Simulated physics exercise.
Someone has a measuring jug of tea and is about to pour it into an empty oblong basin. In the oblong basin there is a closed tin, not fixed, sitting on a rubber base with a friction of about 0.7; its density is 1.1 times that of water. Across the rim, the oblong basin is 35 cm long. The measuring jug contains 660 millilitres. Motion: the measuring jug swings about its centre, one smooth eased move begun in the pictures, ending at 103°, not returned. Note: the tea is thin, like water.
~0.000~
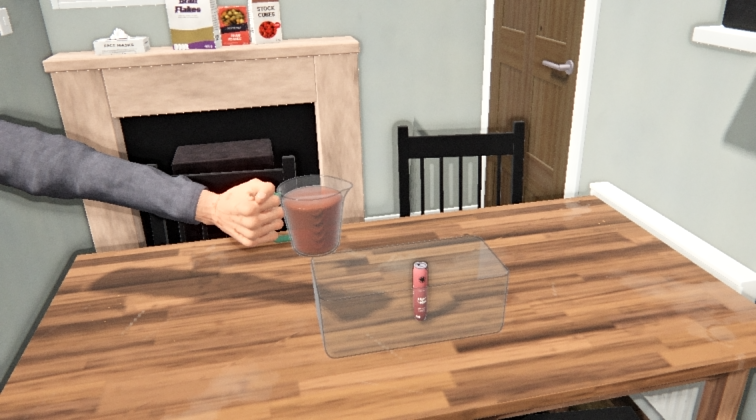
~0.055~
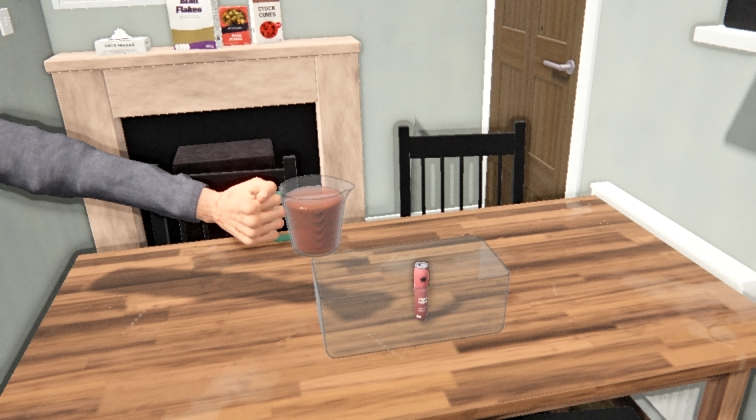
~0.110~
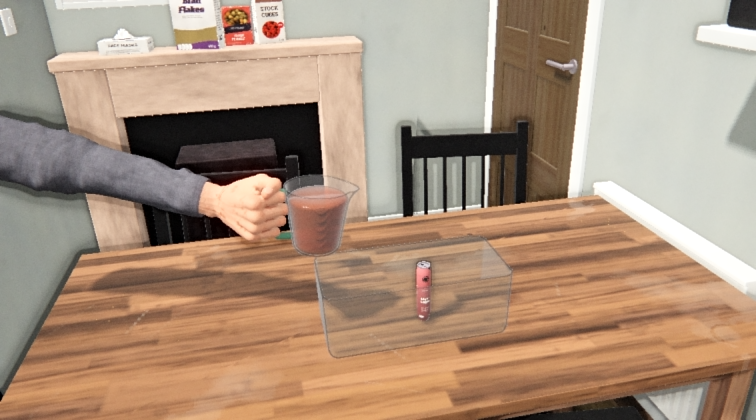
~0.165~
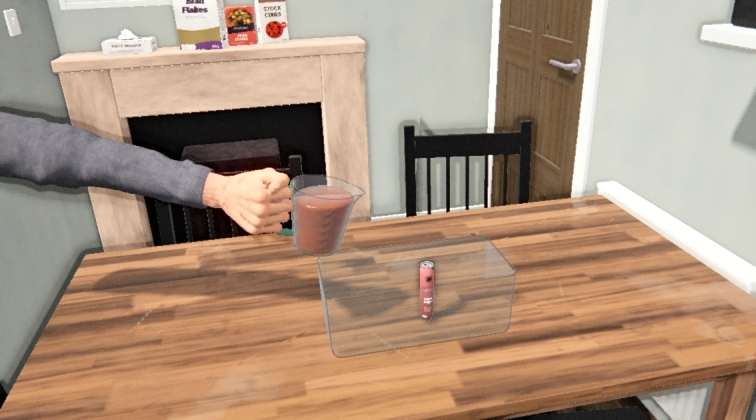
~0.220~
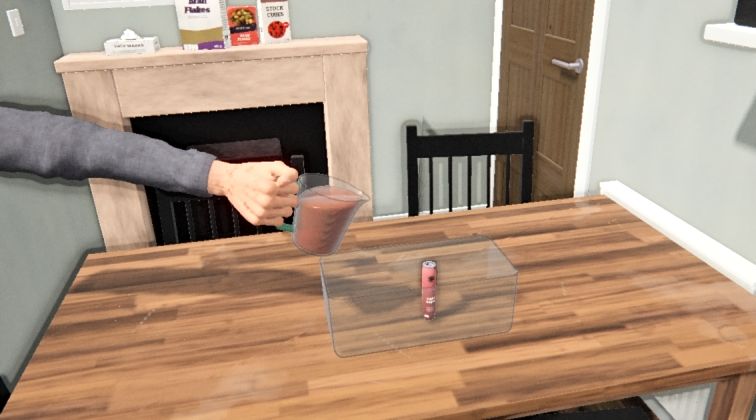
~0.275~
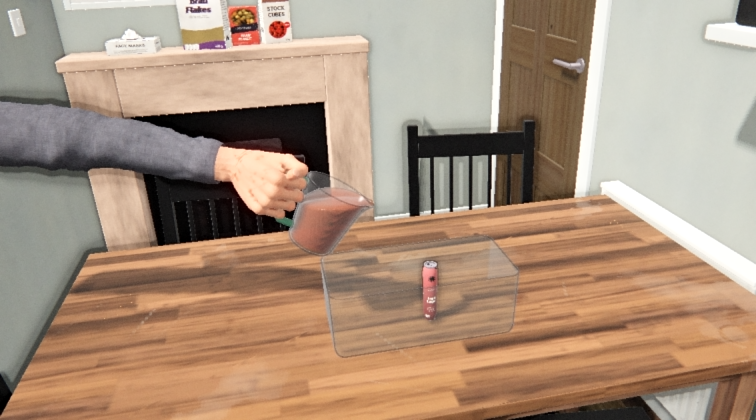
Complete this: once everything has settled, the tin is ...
Once everything has settled, the tin is standing up.
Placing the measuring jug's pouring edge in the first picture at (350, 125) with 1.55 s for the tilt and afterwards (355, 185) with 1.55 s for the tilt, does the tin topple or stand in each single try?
Trial 1 - tin tips; trial 2 - tin stays standing.
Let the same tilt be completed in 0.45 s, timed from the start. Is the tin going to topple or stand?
Then it holds its balance.
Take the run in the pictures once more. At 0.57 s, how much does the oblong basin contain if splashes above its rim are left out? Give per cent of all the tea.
Some 26 per cent.
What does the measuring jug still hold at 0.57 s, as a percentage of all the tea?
Some 52 per cent.
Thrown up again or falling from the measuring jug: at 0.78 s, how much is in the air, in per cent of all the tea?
Some 10 % is up in the air.
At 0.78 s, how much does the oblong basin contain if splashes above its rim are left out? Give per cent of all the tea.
I'd put it at roughly 82 per cent.
By 0.57 s the tilt is 89° and 52 per cent is still to pour; the tin stands where it began.
By 0.78 s the tilt is 103° and 10 per cent is still to pour; the tin stands where it began.
By 1.01 s the tilt is 103° and 1 per cent is still to pour; the tin stands where it began.
By 1.25 s the tilt is 103° and 0 per cent is still to pour; the tin stands where it began.
At rest the tin stands where it began.
